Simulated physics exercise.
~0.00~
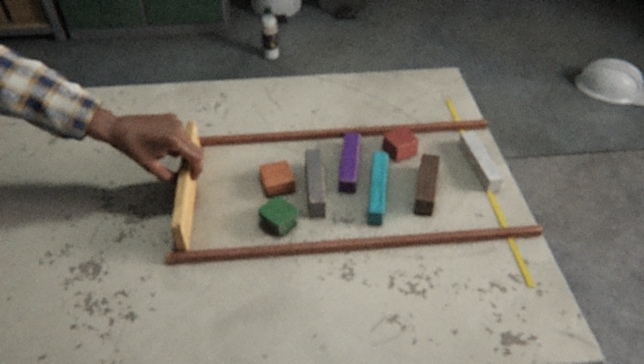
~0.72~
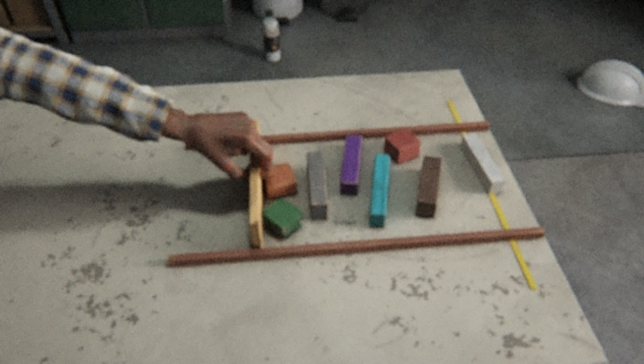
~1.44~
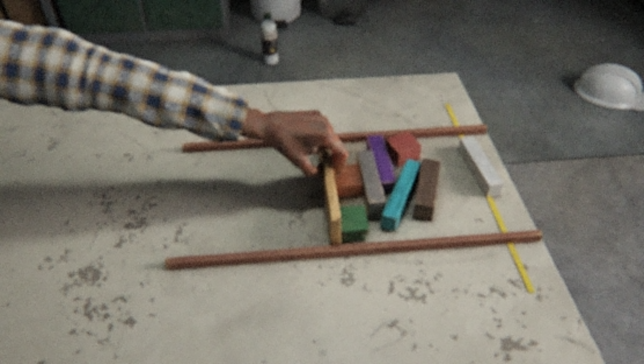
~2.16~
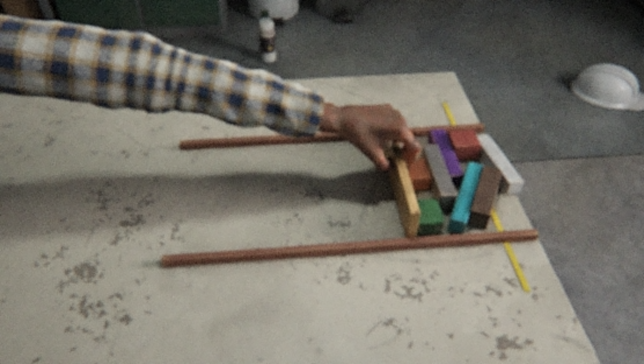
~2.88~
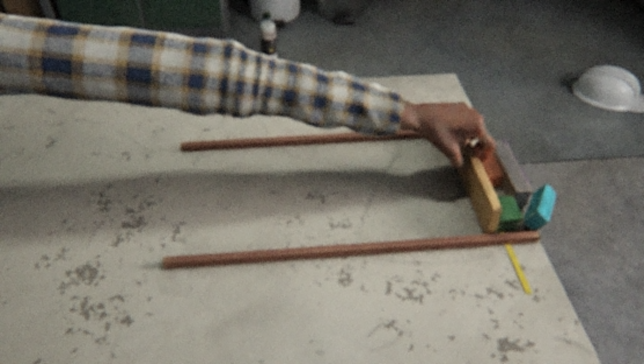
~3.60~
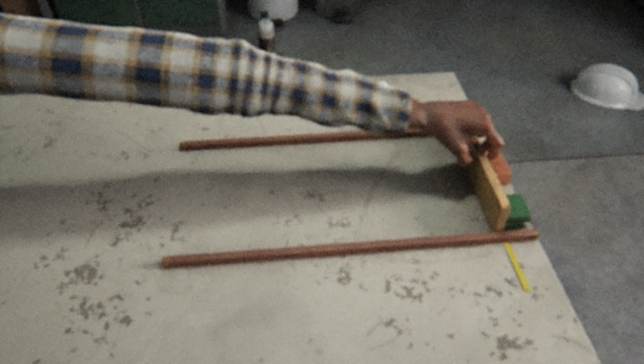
On a worn tabletop with two parallel rails, a hand slides an upright wooden board to the right, bunching coloured blocks and sticks together and pushing them past a yellow tape line until most drop off the edge, leaving the green and orange blocks against the board.
